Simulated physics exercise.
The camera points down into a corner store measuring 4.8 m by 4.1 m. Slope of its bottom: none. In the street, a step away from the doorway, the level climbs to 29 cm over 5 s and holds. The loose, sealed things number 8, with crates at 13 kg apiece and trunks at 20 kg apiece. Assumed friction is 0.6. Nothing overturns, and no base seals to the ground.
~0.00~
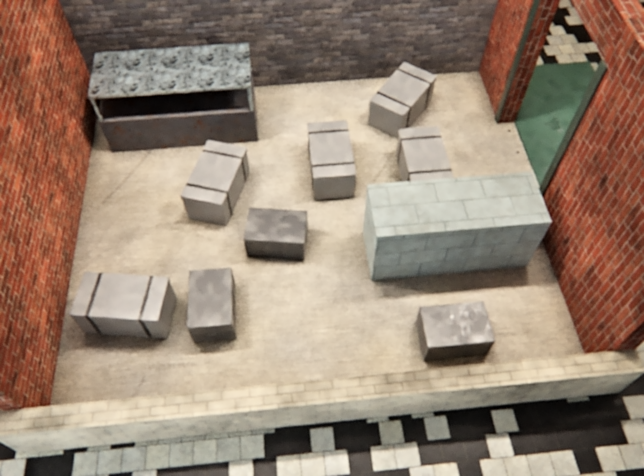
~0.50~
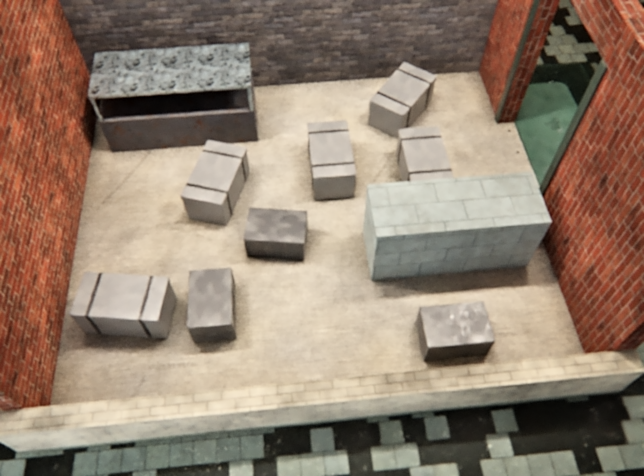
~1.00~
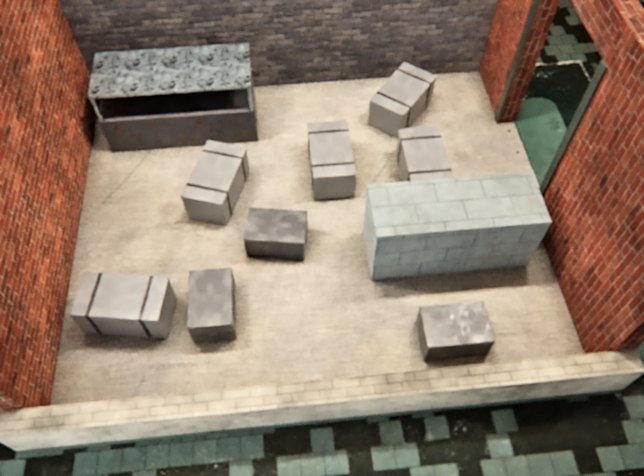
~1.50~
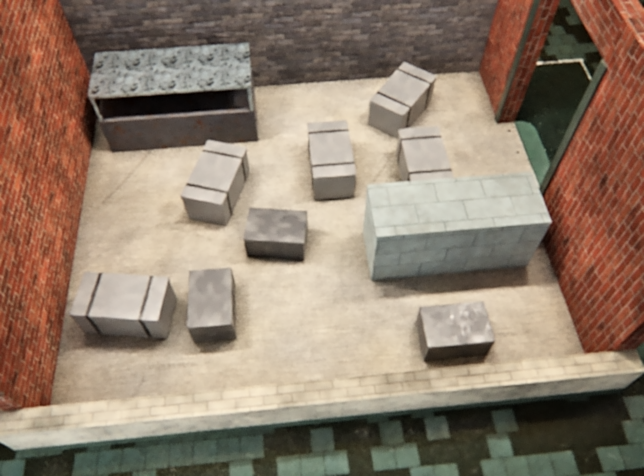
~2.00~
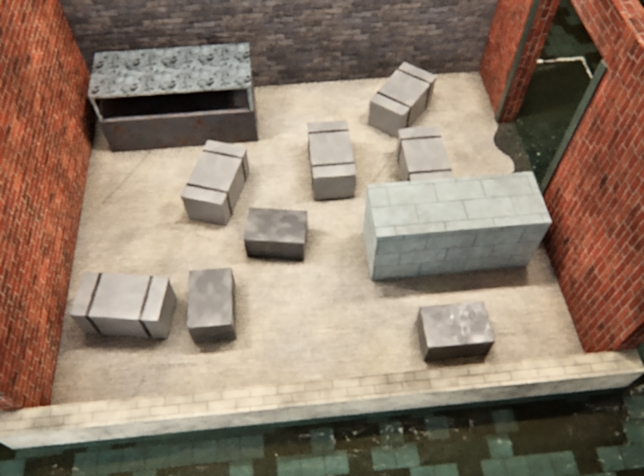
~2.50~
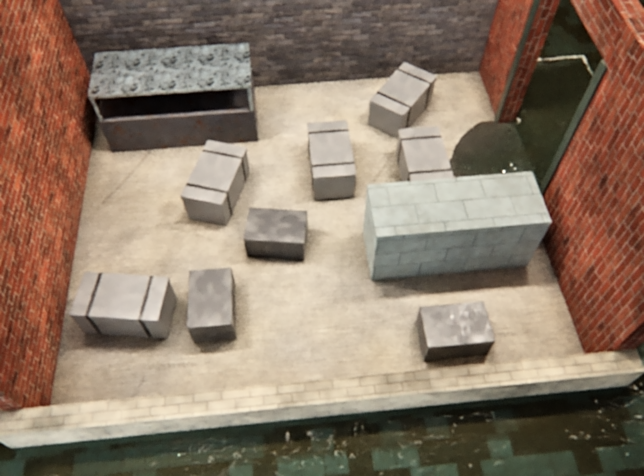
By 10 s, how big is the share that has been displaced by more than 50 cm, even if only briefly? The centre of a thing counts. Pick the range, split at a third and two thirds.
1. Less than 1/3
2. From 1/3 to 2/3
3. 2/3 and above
2/3 and above (3).
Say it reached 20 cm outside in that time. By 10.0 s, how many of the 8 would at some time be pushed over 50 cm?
The count would be 5.
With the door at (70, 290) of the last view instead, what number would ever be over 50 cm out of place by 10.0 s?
In that case the number is 8.
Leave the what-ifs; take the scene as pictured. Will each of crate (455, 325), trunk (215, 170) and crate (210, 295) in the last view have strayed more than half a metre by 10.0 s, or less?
Order as asked - a smaller shift, a bigger shift, a smaller shift.
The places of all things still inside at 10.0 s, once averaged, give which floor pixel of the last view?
Around (252, 268).
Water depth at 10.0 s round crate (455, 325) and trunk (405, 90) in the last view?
Roughly 2 and 12 cm.
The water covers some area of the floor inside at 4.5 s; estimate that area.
5.0 m2.
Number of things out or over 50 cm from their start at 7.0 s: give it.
I count 4 of them.
After 3.5 s 0 of 8 are over 50 cm from their spots; 0 afloat.
After 4.5 s 1 of 8 are over 50 cm from their spots; 1 afloat.
After 7.0 s 4 of 8 are over 50 cm from their spots; 3 afloat.
After 10.0 s 6 of 8 are over 50 cm from their spots, and 6 have been at some point; 7 afloat.
